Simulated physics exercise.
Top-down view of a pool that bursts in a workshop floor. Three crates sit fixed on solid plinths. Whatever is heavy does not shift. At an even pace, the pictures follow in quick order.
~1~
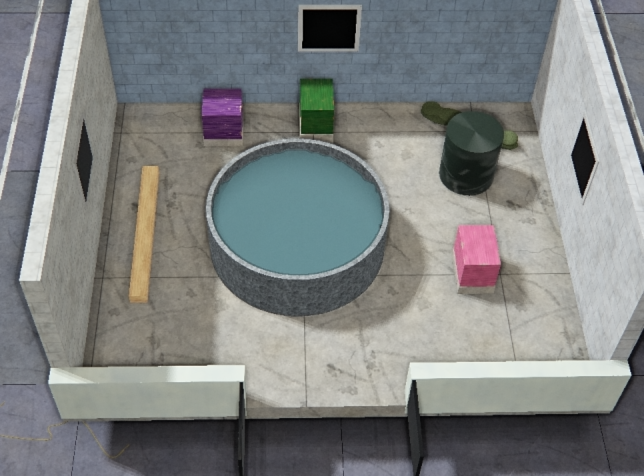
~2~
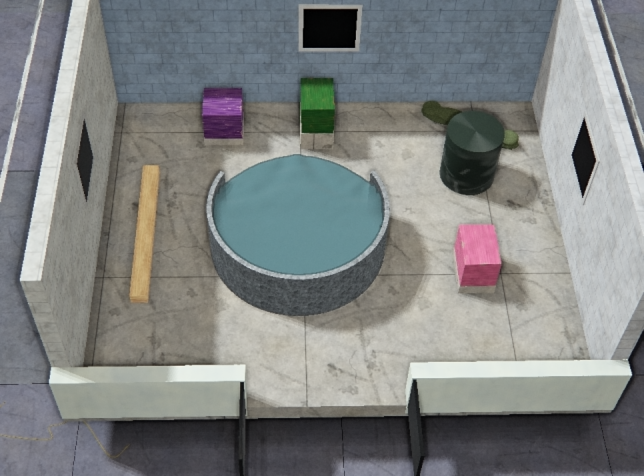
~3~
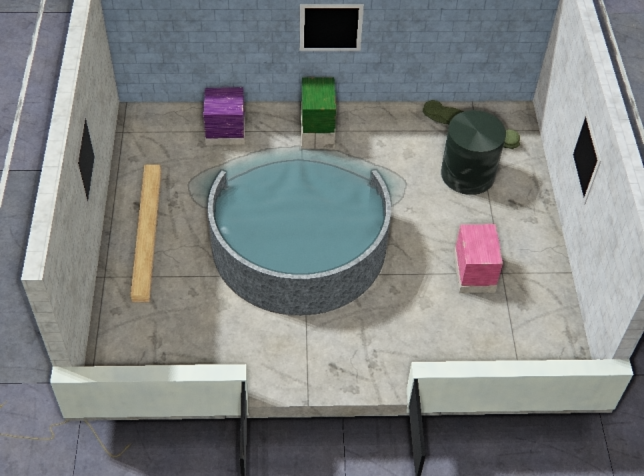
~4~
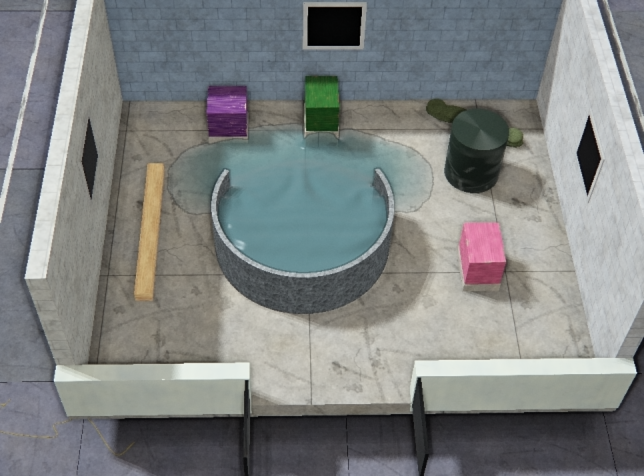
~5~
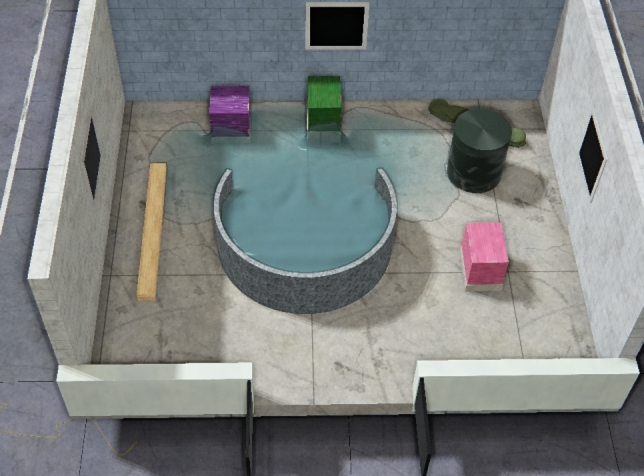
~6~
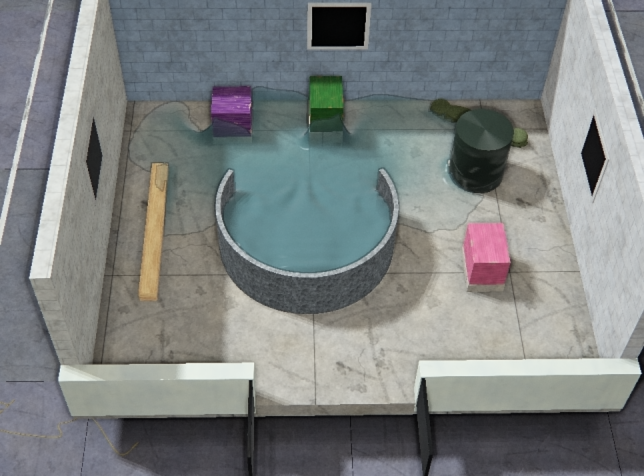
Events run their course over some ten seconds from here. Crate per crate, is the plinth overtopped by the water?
Purple crate - overtopped, pink crate - overtopped, green crate - overtopped.
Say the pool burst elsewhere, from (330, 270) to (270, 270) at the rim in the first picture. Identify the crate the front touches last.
The green-painted one.
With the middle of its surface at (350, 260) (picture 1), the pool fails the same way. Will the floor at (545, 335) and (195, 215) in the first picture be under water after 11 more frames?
Untouched, then submerged.
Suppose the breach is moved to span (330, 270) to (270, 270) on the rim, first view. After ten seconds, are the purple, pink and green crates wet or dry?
Well, purple stays clear and pink stays clear, but green stays clear.
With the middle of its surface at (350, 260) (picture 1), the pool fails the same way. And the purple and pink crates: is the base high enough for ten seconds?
Note - purple is overtopped; pink is overtopped.
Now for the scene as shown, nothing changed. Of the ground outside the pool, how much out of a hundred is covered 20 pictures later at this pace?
About 70 per cent.
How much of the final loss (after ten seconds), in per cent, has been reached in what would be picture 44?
That comes to 15 per cent, as I work it out.
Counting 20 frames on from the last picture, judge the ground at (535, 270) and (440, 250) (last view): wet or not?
In order: Submerged and submerged.
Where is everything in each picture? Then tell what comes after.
Still water in the round tank at (298, 209), in the first frame.
The front is at a hidden place, out from the gap on the round tank's far side, in the second frame.
The front is at (195, 191), out from the gap on the round tank's far side, in the third frame.
The front is at (174, 173), out from the gap on the round tank's far side, in the fourth frame.
Water pours out on the round tank's far side and has run to (448, 152), in the fifth frame.
The front is at (147, 122), out from the gap on the round tank's far side, in the sixth frame.
A moment on, water covers 40 % of the floor; the purple crate water round its plinth, the pink crate water round its plinth, the green crate water round its plinth.
Next, water covers 50 % of the floor; the purple crate water round its plinth, the pink crate water round its plinth, the green crate water round its plinth.
Then, water covers 70 % of the floor; the purple crate water round its plinth, the pink crate water round its plinth, the green crate water round its plinth.
Later, water covers 95 % of the floor; the purple crate water round its plinth, the pink crate water round its plinth, the green crate water round its plinth.
In the end, water covers 95 % of the floor; the purple crate was topped, the pink crate was topped, the green crate was topped.
